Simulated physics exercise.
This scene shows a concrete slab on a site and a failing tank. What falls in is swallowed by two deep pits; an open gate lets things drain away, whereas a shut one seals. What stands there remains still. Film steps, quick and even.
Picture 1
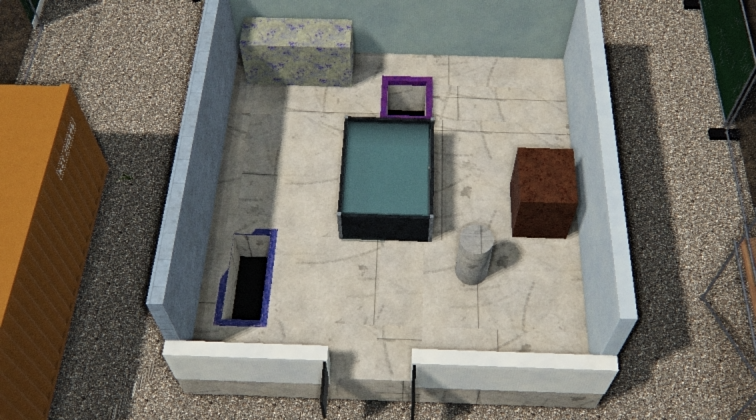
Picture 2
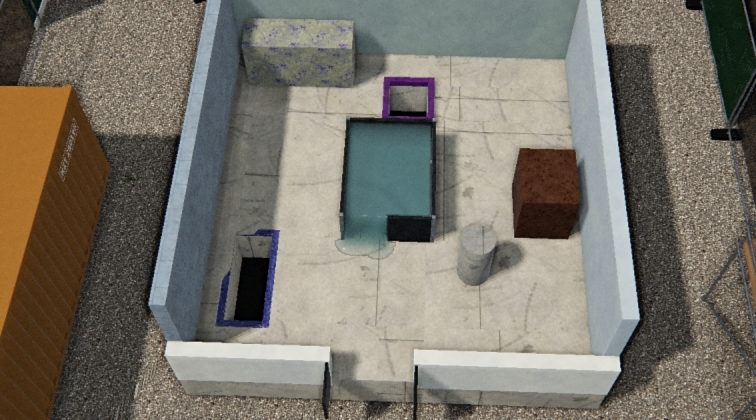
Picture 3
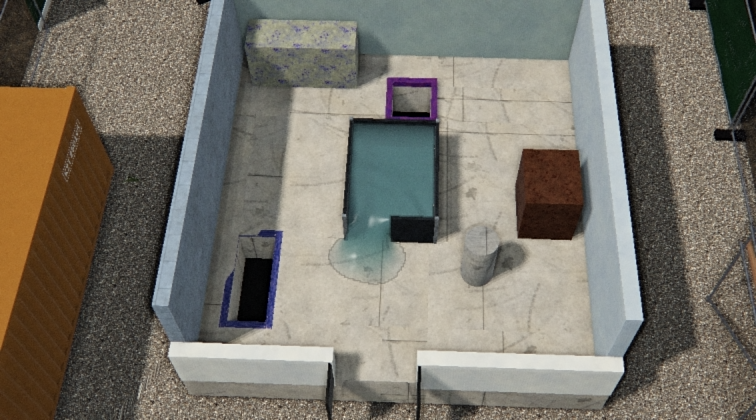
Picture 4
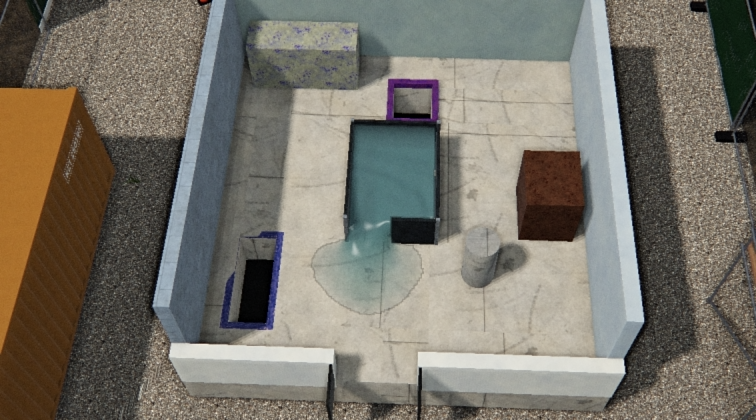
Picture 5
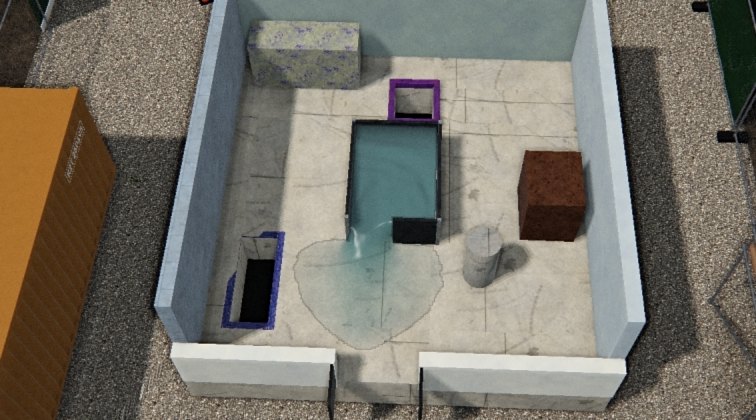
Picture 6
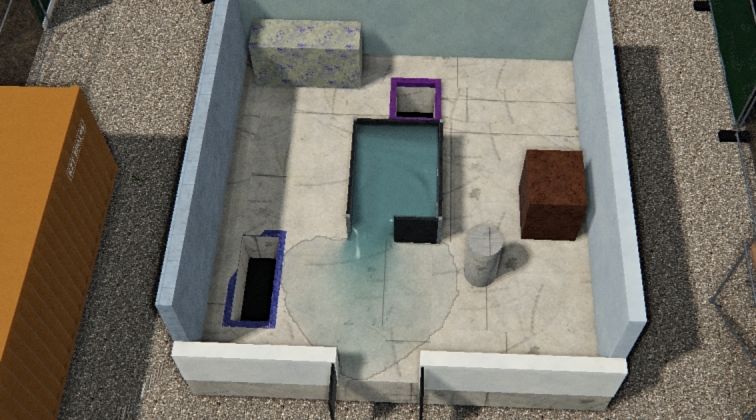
Teal water sits still in a dark-edged tank, then pours from a gap low in its front left side and spreads over the cracked pale slab in a widening, rounded sheet toward the front opening. Seen from high above, pale blue walls enclose a patterned block, purple-framed and blue-framed pits, a grey cylinder and a rusty-brown cube. The tank's level sinks slightly as the view drifts very slightly.
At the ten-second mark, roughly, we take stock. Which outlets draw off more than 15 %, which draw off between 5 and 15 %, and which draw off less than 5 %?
It goes like this: The gate draws off more than 15 %; the blue pit draws off more than 15 %; the purple pit draws off less than 5 %.
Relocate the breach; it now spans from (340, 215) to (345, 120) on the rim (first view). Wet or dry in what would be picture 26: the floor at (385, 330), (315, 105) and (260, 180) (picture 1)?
In the order asked: Out of reach, sodden, sodden.
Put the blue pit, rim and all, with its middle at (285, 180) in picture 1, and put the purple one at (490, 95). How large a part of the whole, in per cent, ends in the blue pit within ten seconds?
Share for blue, in per cent: 10.
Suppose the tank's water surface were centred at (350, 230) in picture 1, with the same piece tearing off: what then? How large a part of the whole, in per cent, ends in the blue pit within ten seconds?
Parts in a hundred: Blue 30.
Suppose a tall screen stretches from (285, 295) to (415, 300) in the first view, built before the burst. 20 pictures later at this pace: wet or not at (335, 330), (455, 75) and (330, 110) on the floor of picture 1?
Going one after another, I'd say kept clear of the flood, then kept clear of the flood, then kept clear of the flood.
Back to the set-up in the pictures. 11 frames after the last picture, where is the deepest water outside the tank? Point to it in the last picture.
Around (199, 359).
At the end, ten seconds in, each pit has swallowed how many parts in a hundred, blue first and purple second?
Close to 24 in a hundred and 0 in a hundred, in that order.
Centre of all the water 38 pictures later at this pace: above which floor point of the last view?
Near (397, 244).
A moment on, water covers 20 % of the floor; the gate 4 %, the blue pit 1 %, the purple pit 0 %.
Next, water covers 25 % of the floor; the gate 11 %, the blue pit 3 %, the purple pit 0 %.
Then, water covers 35 % of the floor; the gate 19 %, the blue pit 8 %, the purple pit 0 %.
Later, water covers 40 % of the floor; the gate 29 %, the blue pit 17 %, the purple pit 0 %.
In the end, water covers 40 % of the floor; the gate 36 %, the blue pit 24 %, the purple pit 0 %.
